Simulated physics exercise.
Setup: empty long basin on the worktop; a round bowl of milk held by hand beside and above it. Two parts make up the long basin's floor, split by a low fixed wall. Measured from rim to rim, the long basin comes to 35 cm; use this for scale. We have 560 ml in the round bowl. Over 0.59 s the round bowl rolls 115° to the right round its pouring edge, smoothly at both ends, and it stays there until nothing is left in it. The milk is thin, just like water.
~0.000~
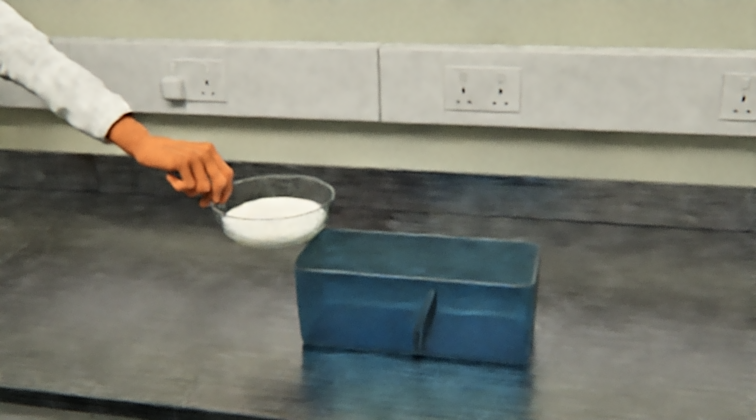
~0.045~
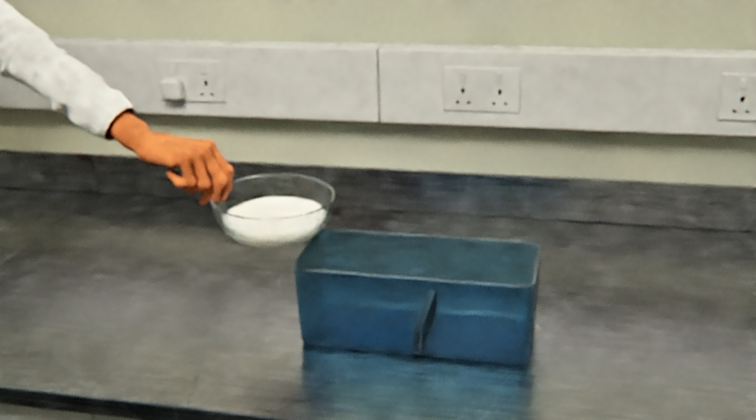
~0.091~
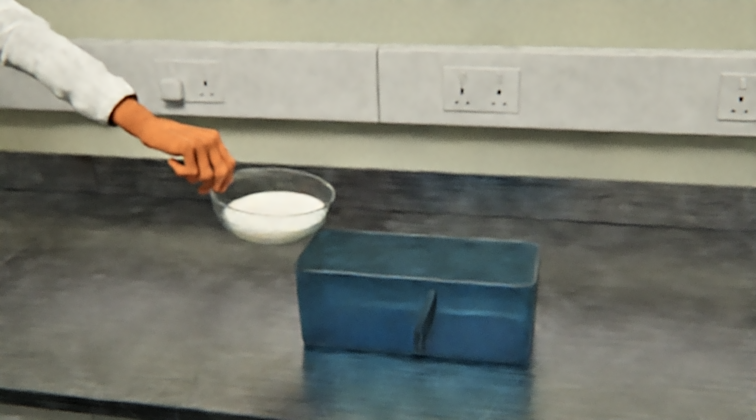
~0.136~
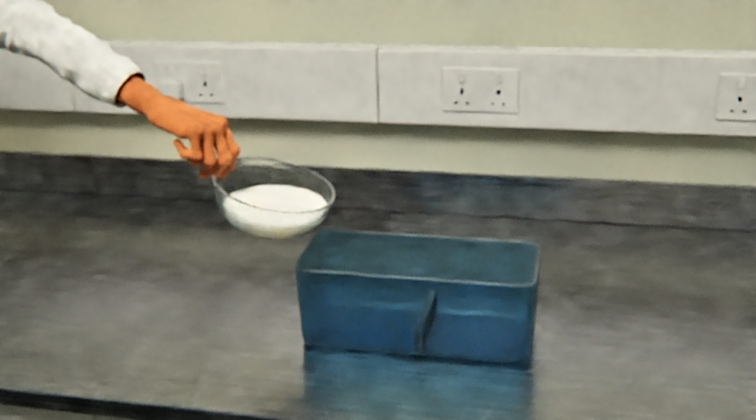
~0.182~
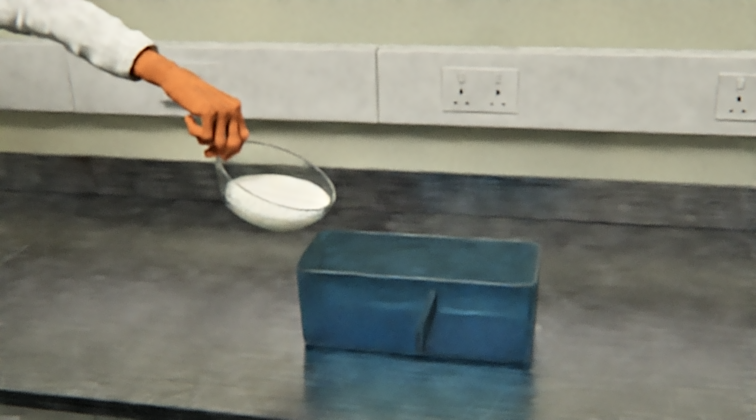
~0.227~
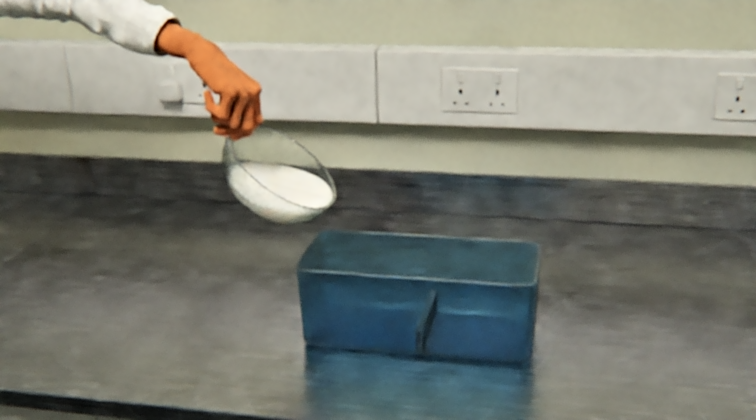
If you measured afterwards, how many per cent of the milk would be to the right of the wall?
About 19 out of 100.
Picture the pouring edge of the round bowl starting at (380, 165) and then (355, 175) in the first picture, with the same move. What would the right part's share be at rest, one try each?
65 in a hundred, followed by 65 in a hundred.
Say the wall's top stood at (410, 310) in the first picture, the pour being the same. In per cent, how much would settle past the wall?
Estimate: About 55 percent.
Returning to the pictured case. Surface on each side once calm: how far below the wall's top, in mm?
On the left it's about 20 mm; on the right, about 32 mm.
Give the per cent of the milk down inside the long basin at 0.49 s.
18 %, more or less.
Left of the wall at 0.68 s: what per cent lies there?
I'd put it near 78 percent.
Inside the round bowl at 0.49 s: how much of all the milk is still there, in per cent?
Roughly 8 percent.
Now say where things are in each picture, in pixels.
In the first picture, it leans 0°; its right rim is at (331, 201); the milk meets the walls at (226, 212) and (327, 218); the long basin's rim runs from (306, 249) to (537, 265); the wall's top is at (425, 310).
In the second picture, it leans 2°; its right rim is at (332, 202); the milk meets the walls at (226, 210) and (327, 217).
In the third picture, it leans 7°; its right rim is at (332, 202); the milk meets the walls at (226, 205) and (327, 214).
In the fourth picture, it leans 14°; its right rim is at (332, 202); the milk meets the walls at (226, 196) and (327, 209).
In the fifth picture, it leans 25°; its right rim is at (332, 203); the milk meets the walls at (228, 182) and (330, 202).
In the sixth picture, it leans 37°; its right rim is at (332, 203); the milk meets the walls at (234, 167) and (327, 195).
After 0.49 s the tilt is 106° and 8 per cent is still to pour, 19 is left of the wall and 0 right of it.
After 0.68 s the tilt is 115° and 0 per cent is still to pour, 79 is left of the wall and 19 right of it.
After 0.87 s the tilt is 115° and 0 per cent is still to pour, 66 is left of the wall and 17 right of it.
After 1.09 s the tilt is 115° and 0 per cent is still to pour, 72 is left of the wall and 19 right of it.
In the end 72 per cent lies left of the wall, 19 right of it and 9 outside.
